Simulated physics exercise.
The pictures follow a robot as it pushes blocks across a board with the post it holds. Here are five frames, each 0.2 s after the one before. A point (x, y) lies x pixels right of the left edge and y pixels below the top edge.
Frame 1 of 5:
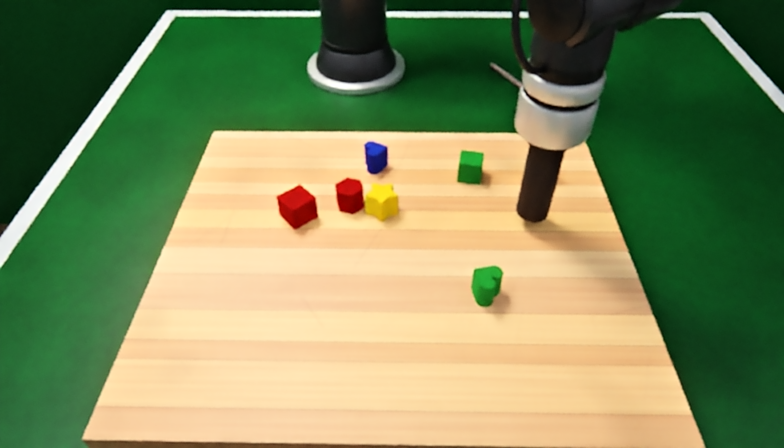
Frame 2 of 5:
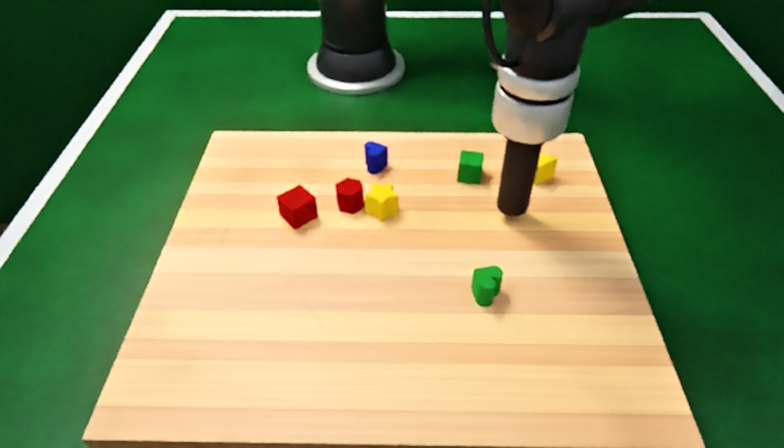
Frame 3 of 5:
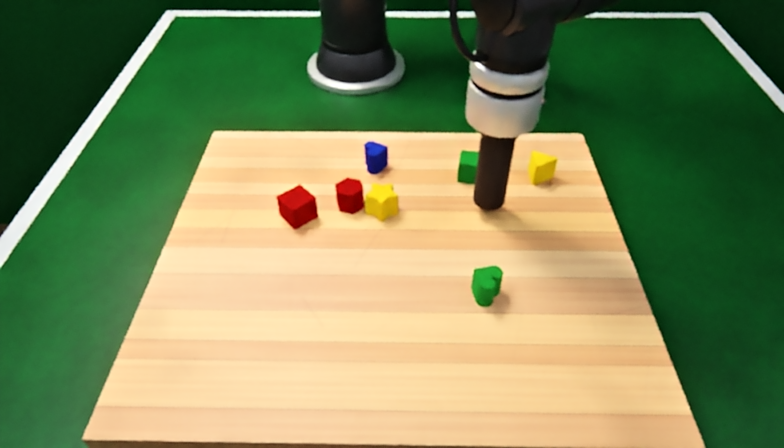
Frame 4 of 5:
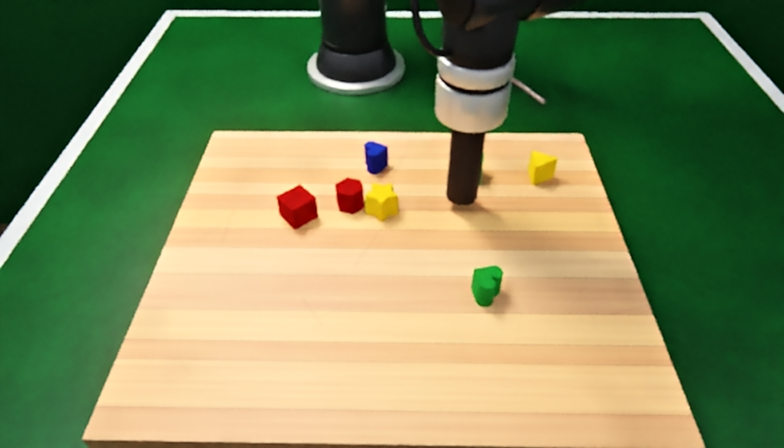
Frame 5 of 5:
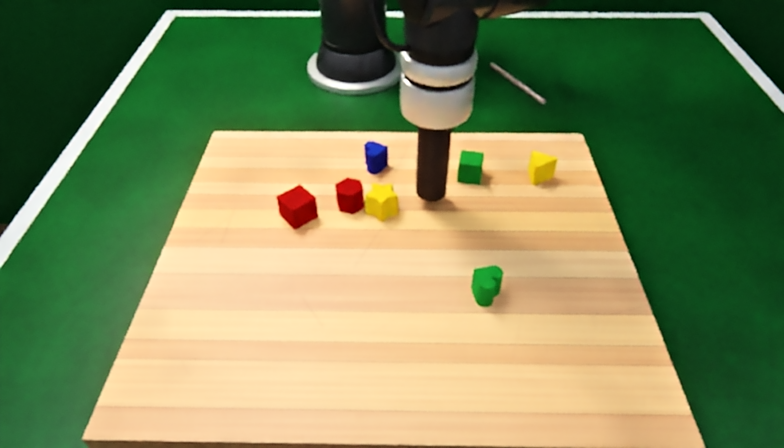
A robot arm moves its dark post left across a wooden board, past a green block.
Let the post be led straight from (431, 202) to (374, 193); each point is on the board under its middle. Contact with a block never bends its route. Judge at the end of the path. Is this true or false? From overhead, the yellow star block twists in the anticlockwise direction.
Verdict: True.
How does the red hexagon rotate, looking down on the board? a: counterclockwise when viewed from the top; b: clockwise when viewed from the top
Option b.
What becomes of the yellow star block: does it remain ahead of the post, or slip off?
It slides aside on the way.
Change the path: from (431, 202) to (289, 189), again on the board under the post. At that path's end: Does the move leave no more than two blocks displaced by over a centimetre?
I believe not.
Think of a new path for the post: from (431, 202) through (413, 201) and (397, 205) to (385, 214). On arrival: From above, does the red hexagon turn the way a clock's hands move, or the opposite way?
In a top view, it turns clockwise.
On the path given first. Halfway along, post at (402, 187); yellow star block at (379, 192).
At the end, post at (374, 183); red hexagon at (343, 187), turned 30° clockwise; blue heart block not moved; yellow star block at (371, 192), turned 65° anticlockwise.
